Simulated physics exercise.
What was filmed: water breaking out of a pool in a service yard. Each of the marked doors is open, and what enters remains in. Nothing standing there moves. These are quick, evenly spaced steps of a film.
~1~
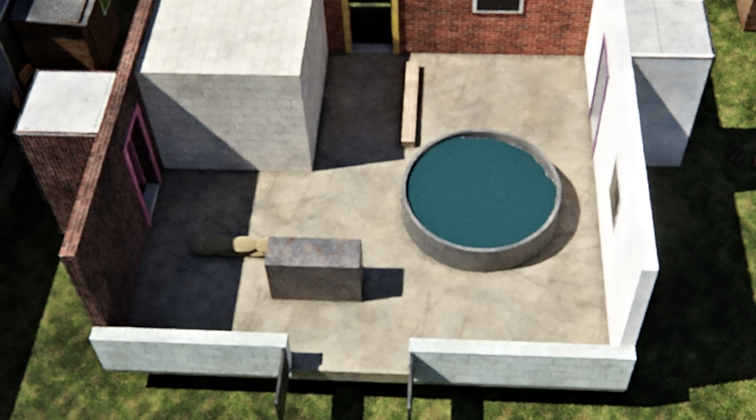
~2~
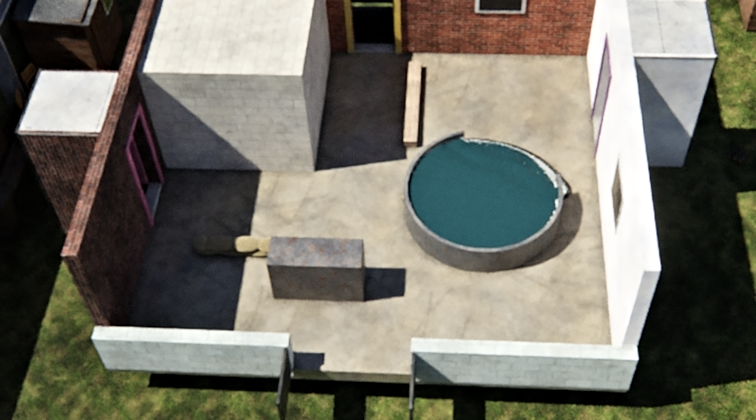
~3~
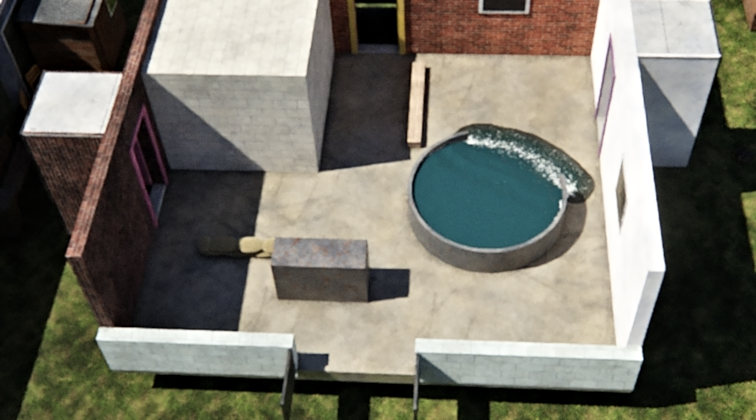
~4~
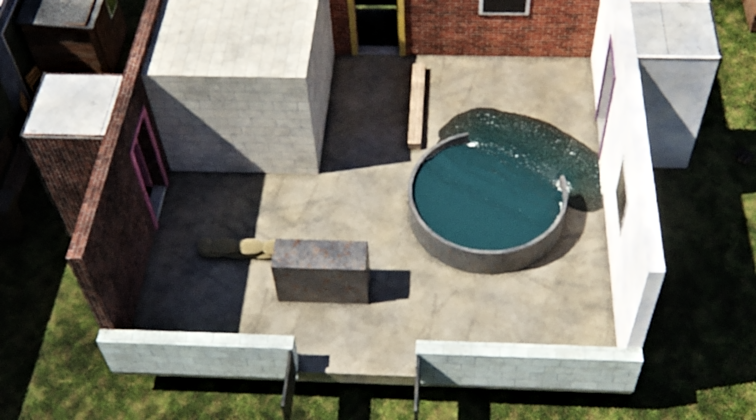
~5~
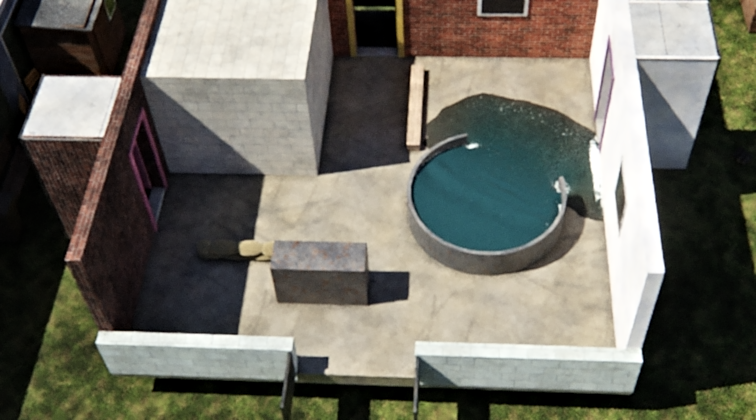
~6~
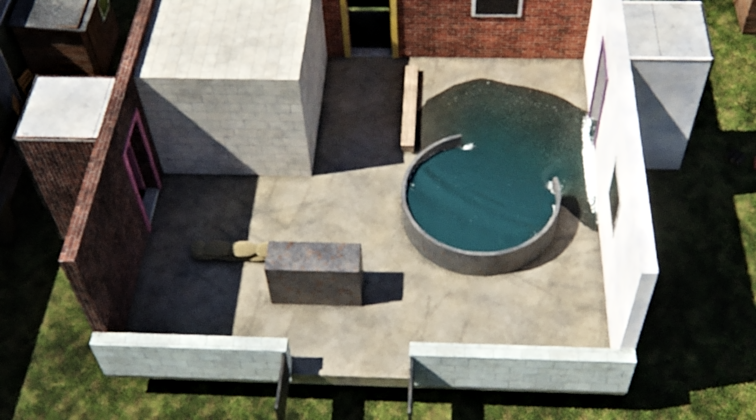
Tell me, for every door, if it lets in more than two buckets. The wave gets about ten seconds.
Here it is: The yellow door lets more than two through; the purple door lets more than two through; the pink door keeps it to two or fewer.
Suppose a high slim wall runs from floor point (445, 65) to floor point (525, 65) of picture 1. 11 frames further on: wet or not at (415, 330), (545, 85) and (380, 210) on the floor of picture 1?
The first spot is untouched, the second swamped, the third untouched.
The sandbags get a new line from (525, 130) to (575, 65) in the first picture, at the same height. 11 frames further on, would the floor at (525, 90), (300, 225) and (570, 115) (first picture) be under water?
Taking them as given, you'd find inundated, unwetted and inundated.
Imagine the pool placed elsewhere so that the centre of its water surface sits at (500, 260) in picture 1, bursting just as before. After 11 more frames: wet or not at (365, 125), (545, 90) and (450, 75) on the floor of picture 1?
Going through the three places: Out of reach, in the spill, in the spill.
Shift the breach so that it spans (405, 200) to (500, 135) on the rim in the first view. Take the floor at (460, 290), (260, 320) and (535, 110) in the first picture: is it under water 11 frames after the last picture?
First unwetted, second unwetted, third unwetted.
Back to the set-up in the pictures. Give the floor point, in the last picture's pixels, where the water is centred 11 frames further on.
Near (509, 158).
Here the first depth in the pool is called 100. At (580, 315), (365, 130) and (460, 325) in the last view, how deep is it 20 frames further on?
First spot roughly 4 %, second 0 %, third 0 %.
A moment on, water covers 25 % of the floor; the yellow door not reached, the purple door over two buckets in, the pink door not reached.
Next, water covers 25 % of the floor; the yellow door wet at the sill, nothing in, the purple door over two buckets in, the pink door not reached.
Then, water covers 35 % of the floor; the yellow door wet at the sill, nothing in, the purple door far over two buckets in, the pink door not reached.
Later, water covers 55 % of the floor; the yellow door over two buckets in, the purple door far over two buckets in, the pink door not reached.
In the end, water covers 85 % of the floor; the yellow door over two buckets in, the purple door far over two buckets in, the pink door wet at the sill, nothing in.
